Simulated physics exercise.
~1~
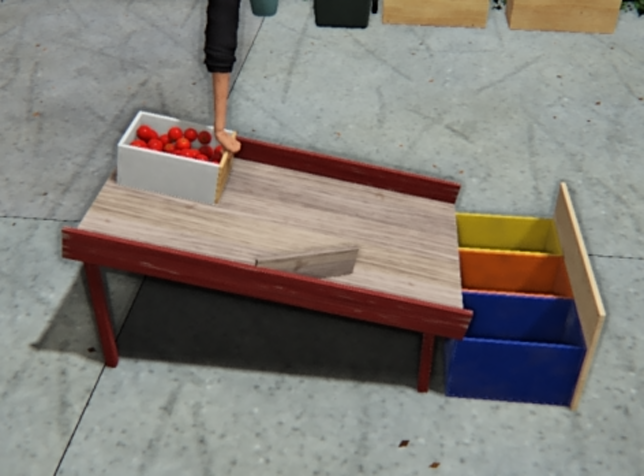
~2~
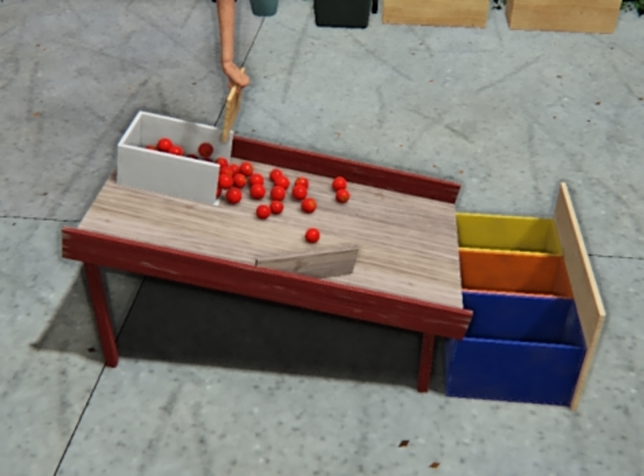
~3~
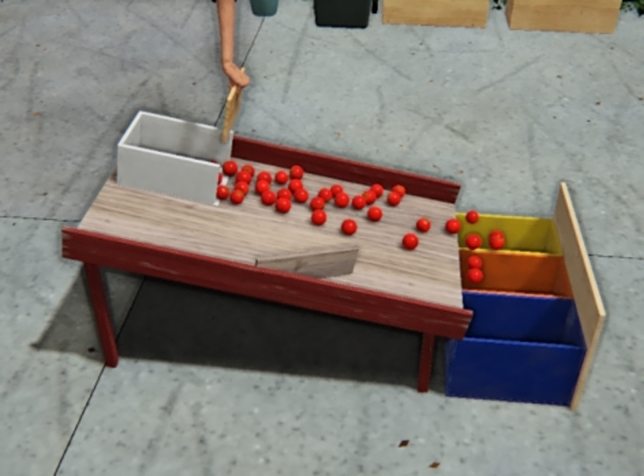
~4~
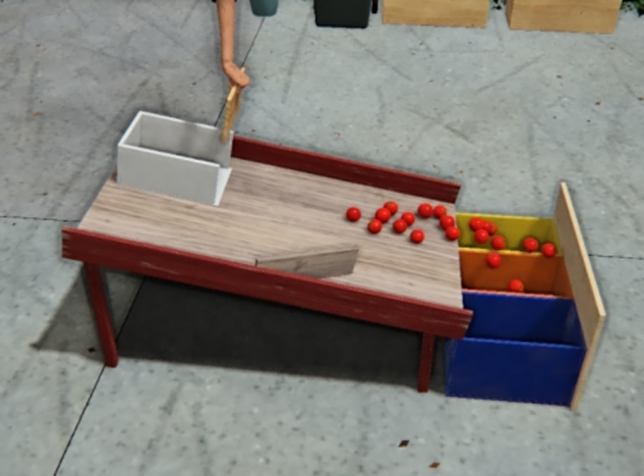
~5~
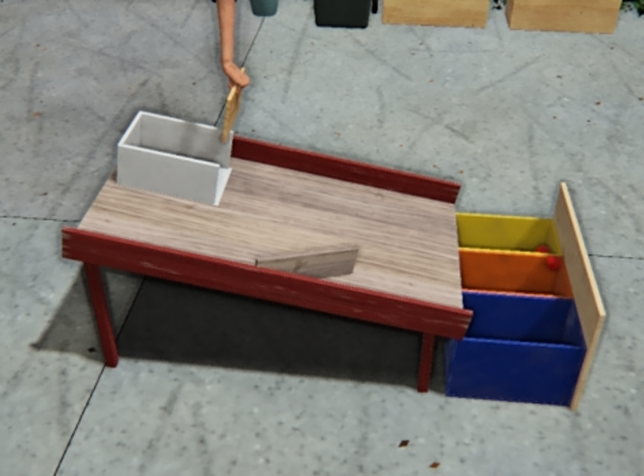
We see a hand lift a gate on a white pen, releasing small red tomatoes that roll right down a sloped, walled table past an angled board and drop mainly into yellow and orange containers, leaving the pen and table empty.
